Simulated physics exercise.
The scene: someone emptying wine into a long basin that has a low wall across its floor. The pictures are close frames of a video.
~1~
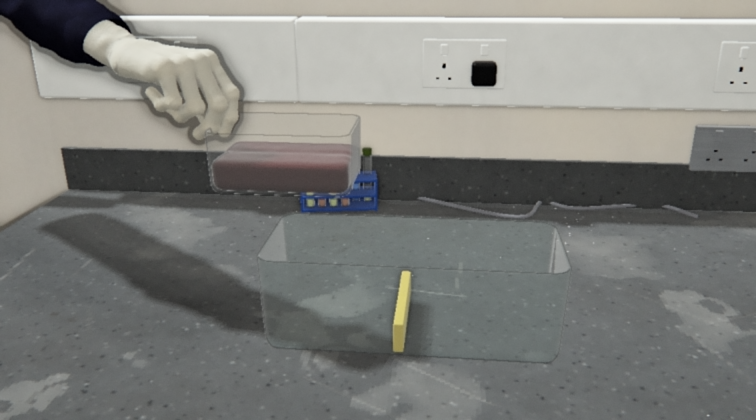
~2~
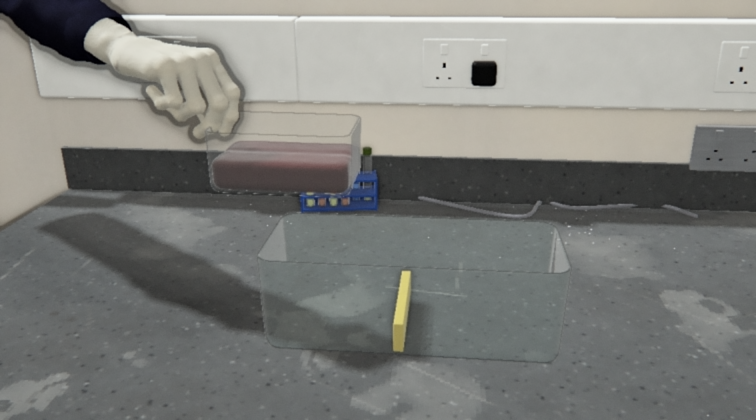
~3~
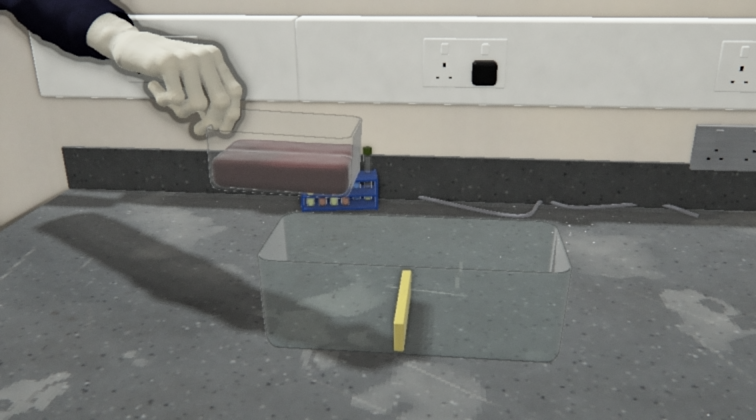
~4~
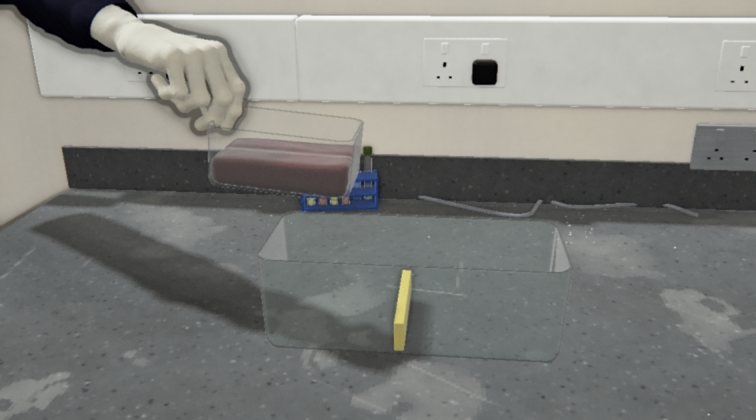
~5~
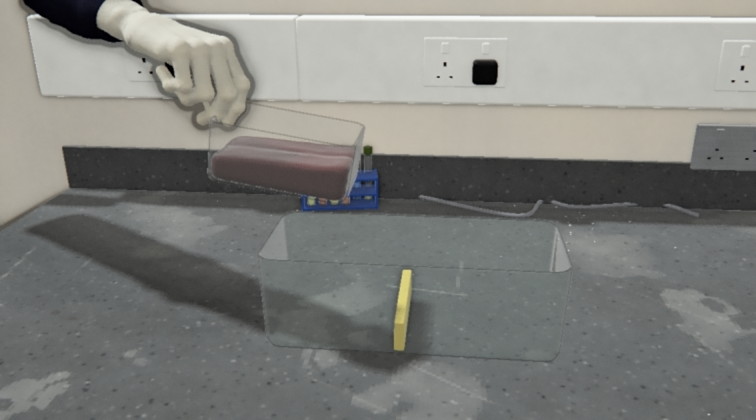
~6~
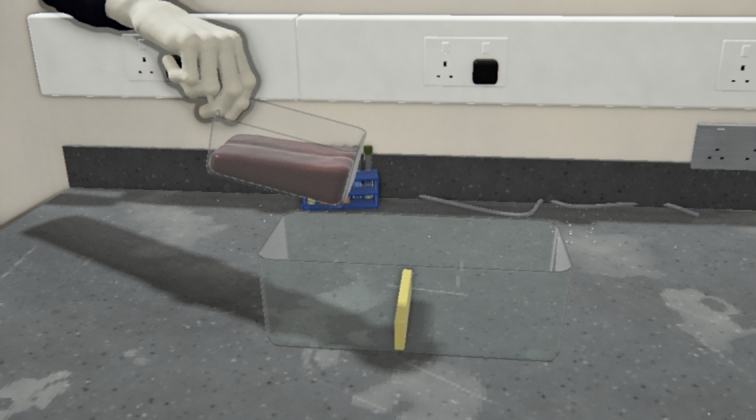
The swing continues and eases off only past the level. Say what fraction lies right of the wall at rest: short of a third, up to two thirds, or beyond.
The share right of the wall is less than a third.
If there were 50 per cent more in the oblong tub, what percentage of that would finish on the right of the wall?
Close to 50 per cent.
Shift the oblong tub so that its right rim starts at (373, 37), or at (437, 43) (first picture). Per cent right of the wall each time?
In turn 60 and 90 in a hundred.
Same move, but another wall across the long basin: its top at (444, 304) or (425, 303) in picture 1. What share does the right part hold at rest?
Near 10 % and 10 %.
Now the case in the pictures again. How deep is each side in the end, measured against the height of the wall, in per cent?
Left about 50, right about 10.
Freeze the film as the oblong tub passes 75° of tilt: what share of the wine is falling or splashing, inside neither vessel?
About 40 per cent.
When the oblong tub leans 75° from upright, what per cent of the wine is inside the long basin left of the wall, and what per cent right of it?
Left about 20, right about 0.
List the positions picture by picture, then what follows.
Tilt 0°; pouring edge (355, 127); surface from (224, 151) to (354, 154); the long basin's rim runs from (270, 236) to (563, 248); the wall's top is at (403, 297), in the first picture.
Tilt 1°; pouring edge (355, 127); surface from (224, 150) to (355, 154), in the second picture.
Tilt 2°; pouring edge (357, 129); surface from (224, 149) to (355, 155), in the third picture.
Tilt 5°; pouring edge (358, 132); surface from (224, 147) to (355, 156), in the fourth picture.
Tilt 9°; pouring edge (360, 137); surface from (223, 145) to (355, 156), in the fifth picture.
Tilt 14°; pouring edge (361, 143); surface from (223, 143) to (355, 157), in the sixth picture.
A moment on, the oblong tub is tipped on its side and 41 per cent is still to pour, 18 is left of the wall and 2 right of it.
Next, the oblong tub is tipped right over and 12 per cent is still to pour, 62 is left of the wall and 22 right of it.
Then the oblong tub is tipped right over and 0 per cent is still to pour, 75 is left of the wall and 23 right of it.
Later the oblong tub is tipped right over and 0 per cent is still to pour, 76 is left of the wall and 23 right of it.
Finally, 76 per cent lies left of the wall, 23 right of it and 1 outside.
